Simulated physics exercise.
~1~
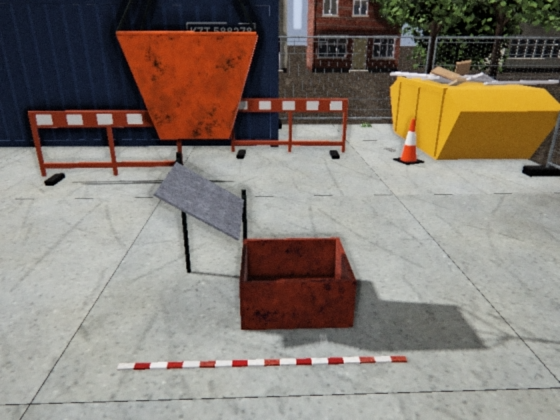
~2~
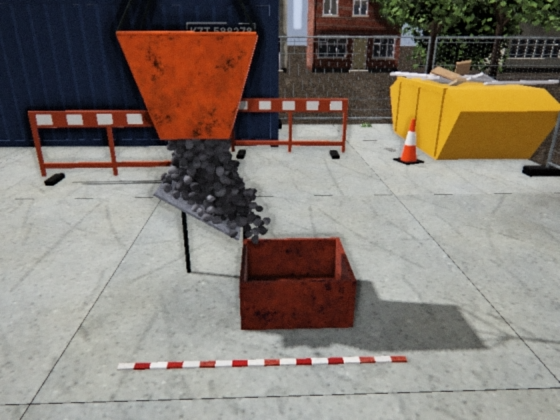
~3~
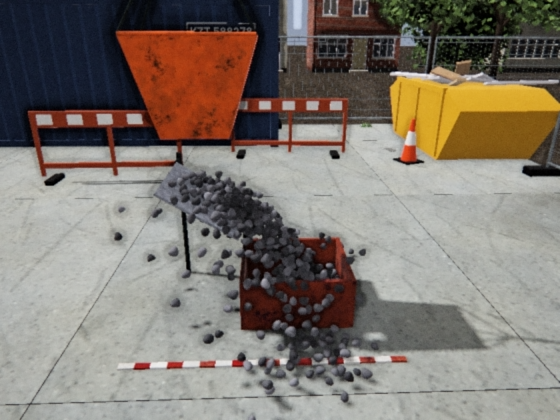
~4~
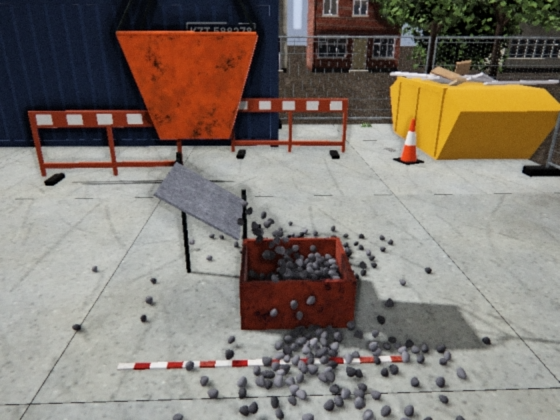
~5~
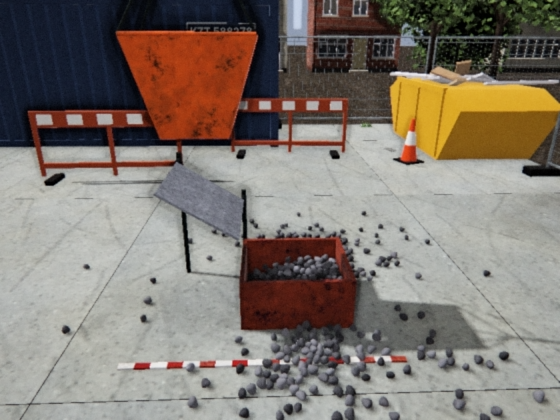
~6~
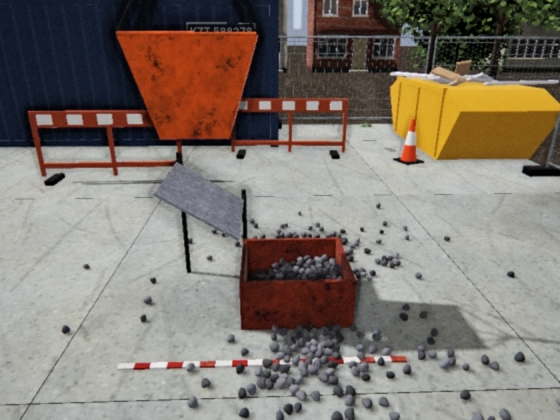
A paved concrete yard is seen from slightly above, with a dark blue container, red and white barriers, an orange cone and a yellow skip behind. An orange skip hangs still at upper left, over a tilted grey steel plate and an open red bin, with a red and white striped pole on the ground in front. Grey round stones pour from the skip's bottom onto the plate, slide down to the right and tumble into the bin, many spilling around it. The plate empties and stragglers roll outward. Finally, stones lie heaped in the bin and scattered around it, mostly in front and rightward.
